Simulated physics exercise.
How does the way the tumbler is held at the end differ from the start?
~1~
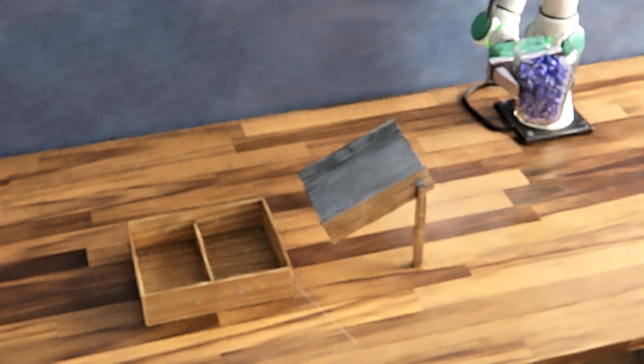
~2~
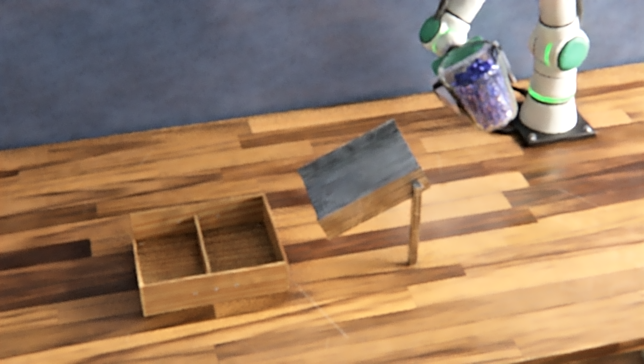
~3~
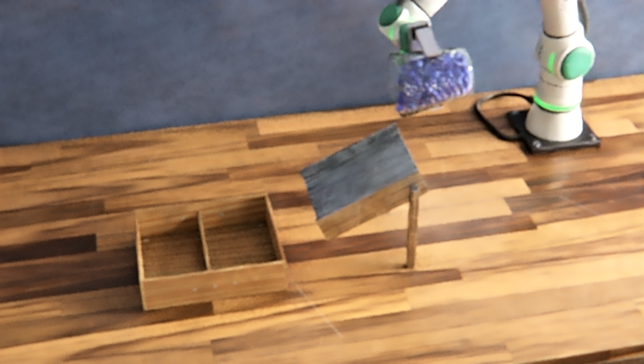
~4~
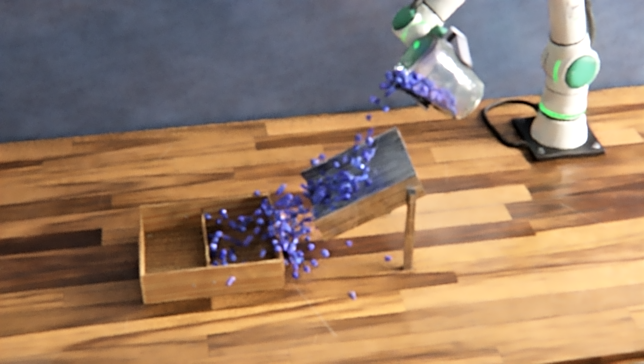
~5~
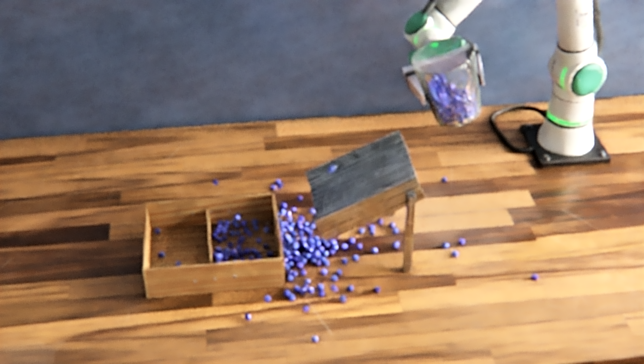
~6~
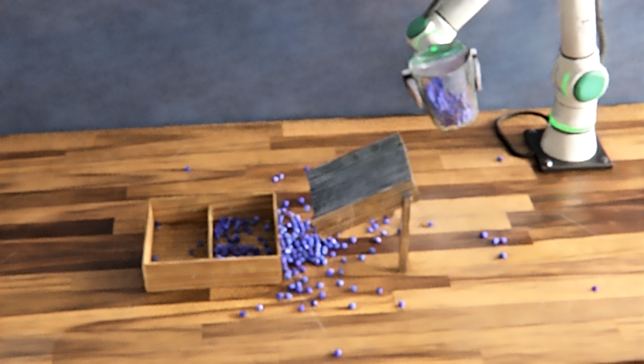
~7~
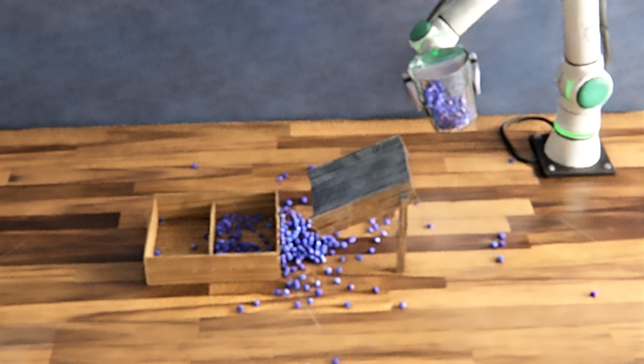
At the start the tumbler is upright, while at the end the robot arm holds it leaning.
